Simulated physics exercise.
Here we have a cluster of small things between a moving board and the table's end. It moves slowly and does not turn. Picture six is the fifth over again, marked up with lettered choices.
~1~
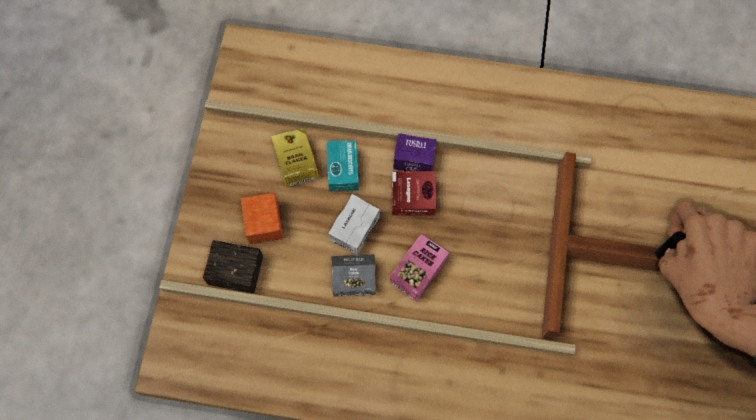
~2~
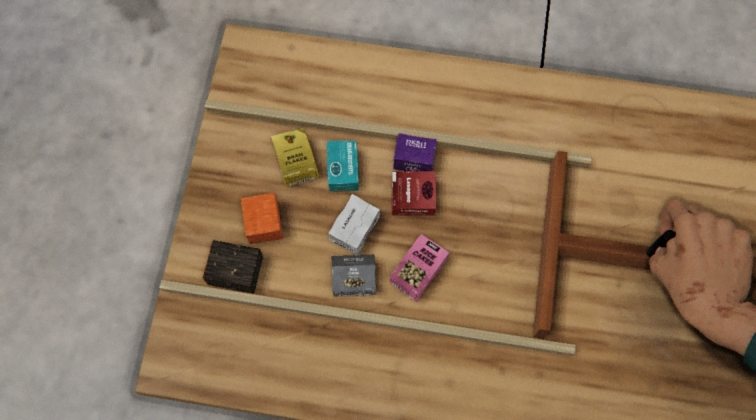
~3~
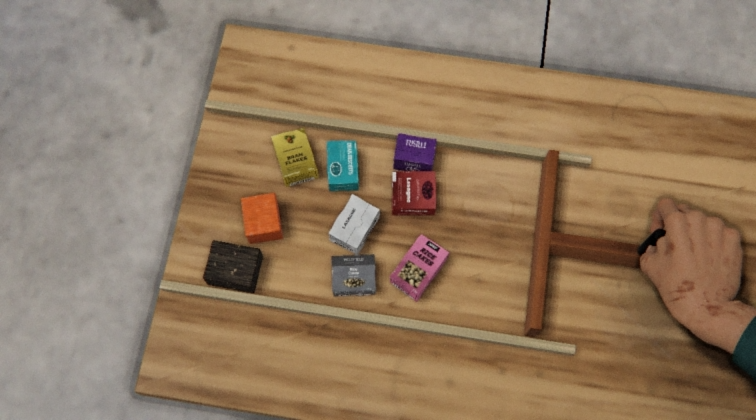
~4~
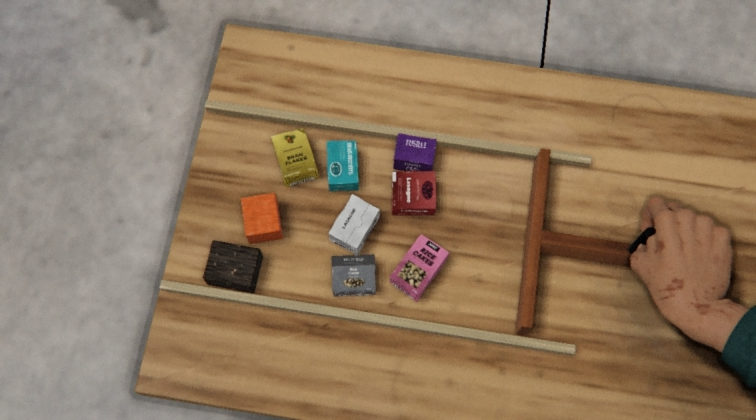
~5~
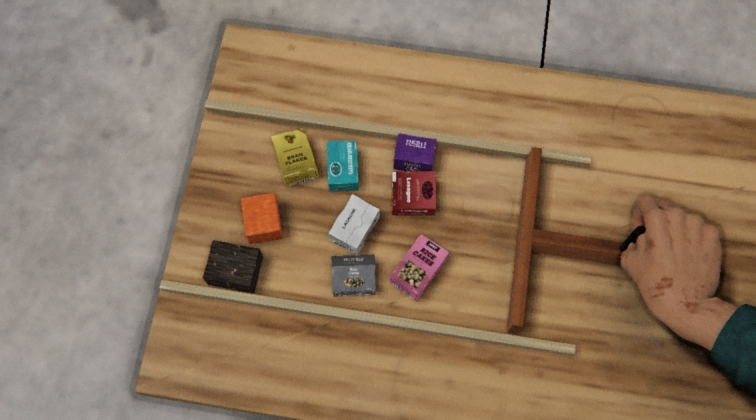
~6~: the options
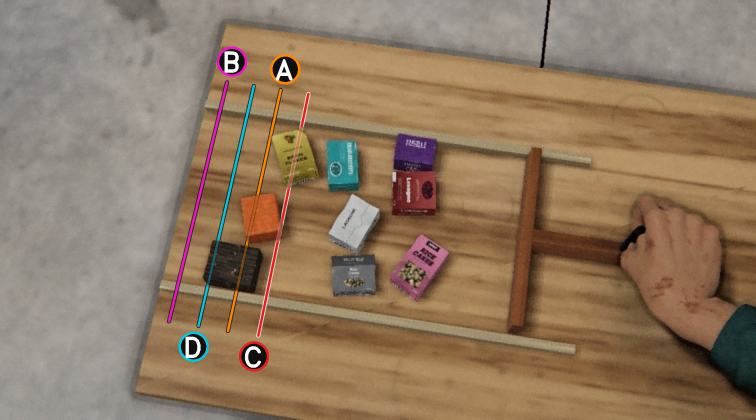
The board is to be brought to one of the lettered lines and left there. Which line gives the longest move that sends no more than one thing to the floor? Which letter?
Up to line C.
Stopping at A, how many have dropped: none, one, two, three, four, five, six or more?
In all, three.
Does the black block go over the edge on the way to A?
Yes.
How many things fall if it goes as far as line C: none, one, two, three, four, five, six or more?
The count is none.
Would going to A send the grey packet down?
No.
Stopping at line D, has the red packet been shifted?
By then, yes.
On the marked copy, A at (256, 205); B at (199, 196); C at (285, 209); D at (227, 200).
Taking C. A third of the way, board (439, 220); pink packet (404, 271); black block (234, 267).
Two thirds of the way, board (352, 207); yellow packet (267, 149); orange block (255, 217).
When it is over, board (286, 197); black block (167, 257); yellow packet (205, 140); none fallen.
As for the rest, A drops three; B drops nine; D drops six.
